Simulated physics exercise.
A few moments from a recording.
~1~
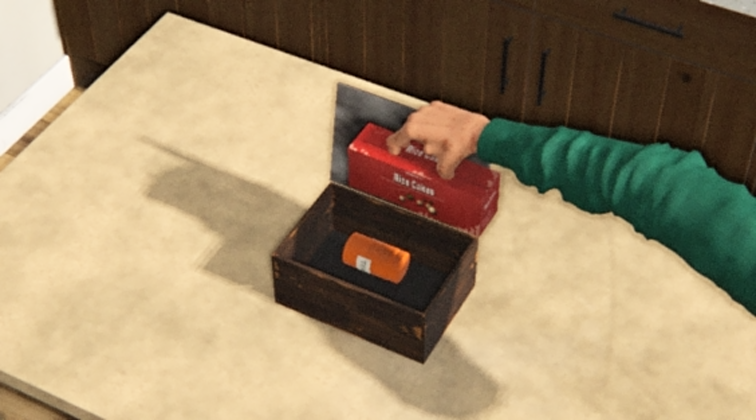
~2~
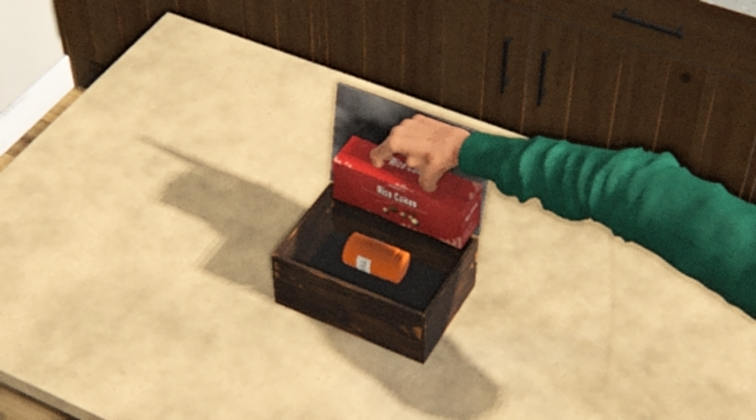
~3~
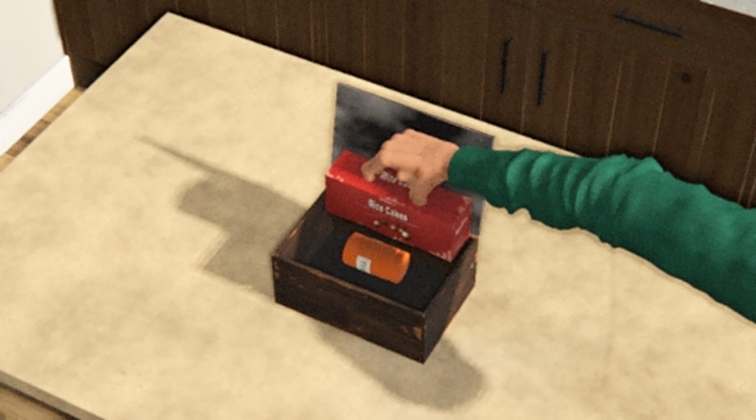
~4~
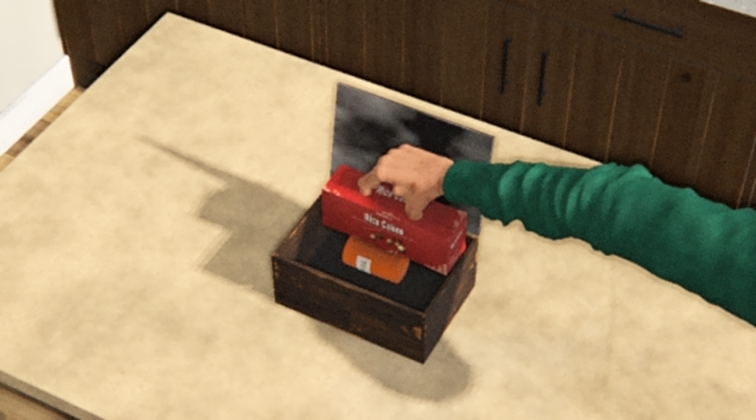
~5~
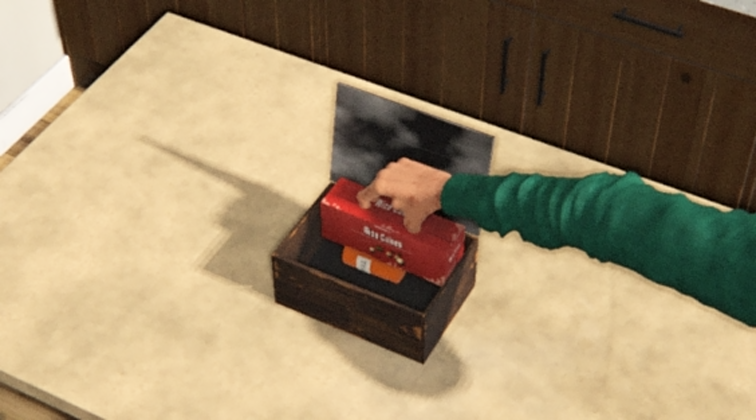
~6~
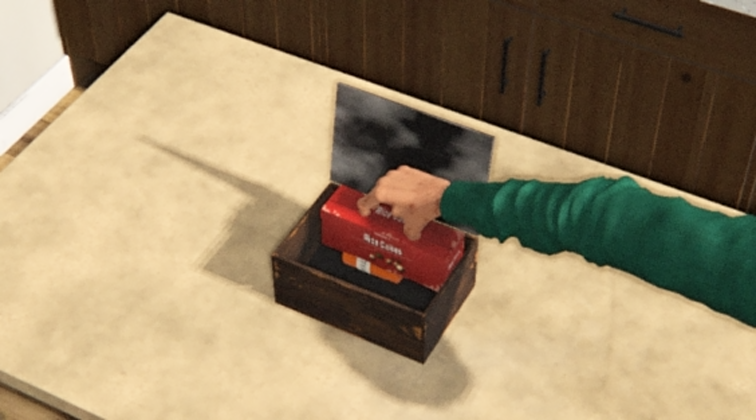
A hand in a green sleeve reaches in from the right over a pale tabletop, seen from above at an angle, with dark wooden cabinets behind. It grips a red carton above an open dark wooden box with an orange shaker lying inside and a grey panel standing behind. The hand moves the carton a short way left and down into the box, partly covering the shaker, while the camera stays still.
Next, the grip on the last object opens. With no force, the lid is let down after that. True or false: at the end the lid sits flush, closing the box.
True.
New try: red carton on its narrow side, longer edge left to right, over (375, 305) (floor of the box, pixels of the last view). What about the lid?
Then the lid does shut, as it turns out.
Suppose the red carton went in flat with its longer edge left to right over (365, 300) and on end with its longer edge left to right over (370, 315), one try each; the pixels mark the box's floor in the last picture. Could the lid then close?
Try one: Lid goes down; try two: Lid stays raised.
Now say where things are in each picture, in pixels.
Still above its spot; red carton (423, 179); orange shaker (376, 258), in the first picture.
Still above its spot; red carton (406, 191); orange shaker (376, 258), in the second picture.
Still above its spot; red carton (397, 205); orange shaker (376, 258), in the third picture.
Still above its spot; red carton (393, 219); orange shaker (376, 258), in the fourth picture.
Still above its spot; red carton (392, 231), in the fifth picture.
In place under the hand; red carton (392, 239), in the sixth picture.
Then, 1.10 s after the last picture, lid starting down; red carton on its side near (369, 299); orange shaker rolled a little.
Then, 1.90 s after the last picture, lid 37° above the rim; red carton on its side near (369, 299); orange shaker rolled a little.
At rest, lid shut; tipped over in the box, red carton; orange shaker in place. Seen from the same camera at the end, red carton near (369, 299).
